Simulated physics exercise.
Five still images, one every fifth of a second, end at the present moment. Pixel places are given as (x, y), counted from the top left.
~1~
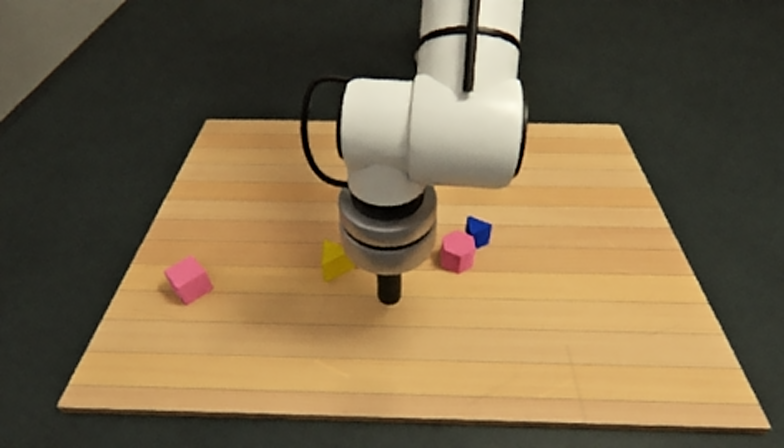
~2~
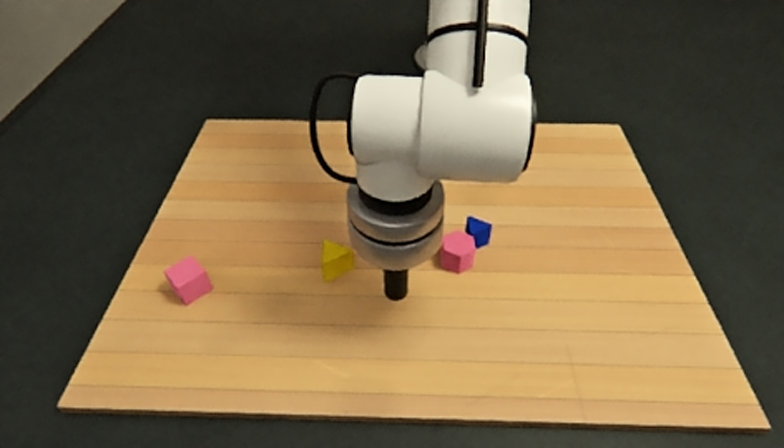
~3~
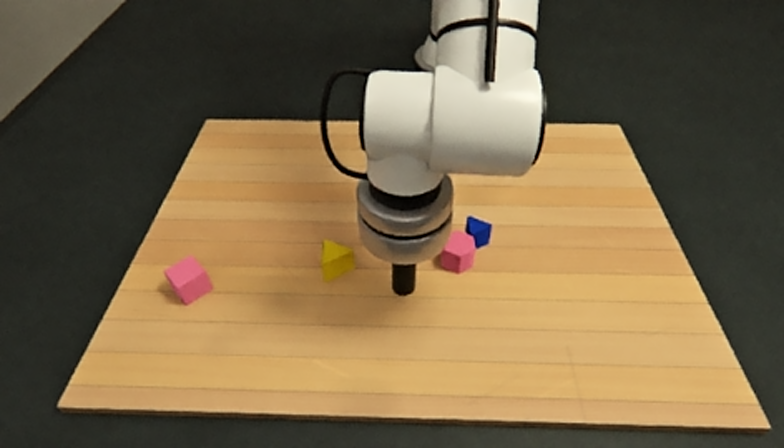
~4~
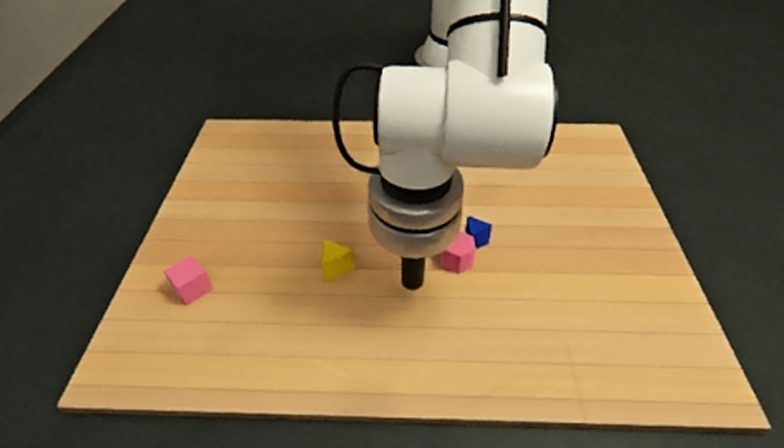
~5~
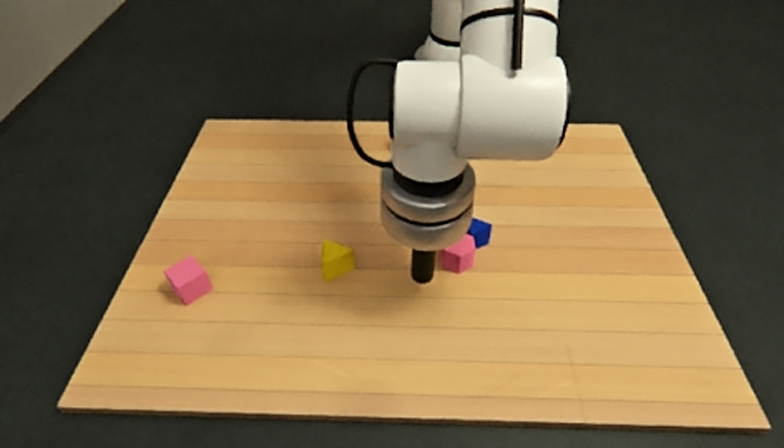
At first, a white robot arm holds its black tool tip low over a wooden board, just right of a yellow block and partly covering it. The arm then shifts slowly right and slightly back, nearing a pink block beside a blue one, while all the blocks stay still.
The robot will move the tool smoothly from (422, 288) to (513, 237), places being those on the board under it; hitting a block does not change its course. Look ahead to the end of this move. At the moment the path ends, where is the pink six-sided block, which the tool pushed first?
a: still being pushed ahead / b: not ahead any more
a - still being pushed ahead.
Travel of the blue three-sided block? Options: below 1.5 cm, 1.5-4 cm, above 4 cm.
Verdict: More than 4 cm.
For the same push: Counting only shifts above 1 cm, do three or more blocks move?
The answer is no.
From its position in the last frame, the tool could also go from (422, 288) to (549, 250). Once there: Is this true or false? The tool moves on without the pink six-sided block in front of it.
The statement is correct.
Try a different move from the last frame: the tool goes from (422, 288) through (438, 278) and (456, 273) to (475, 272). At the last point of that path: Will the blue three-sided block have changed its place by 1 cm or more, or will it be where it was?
By the end it has moved.
What follows on the original path. One third of the way, tool (457, 257); pink six-sided block (471, 236); blue three-sided block (483, 217), turned 20° anticlockwise.
Two thirds of the way, tool (488, 240); pink six-sided block (500, 219); blue three-sided block (496, 201), turned 90° anticlockwise.
At the end, tool (516, 224); pink six-sided block (523, 202), turned 20° anticlockwise; blue three-sided block (500, 194), turned 135° anticlockwise.
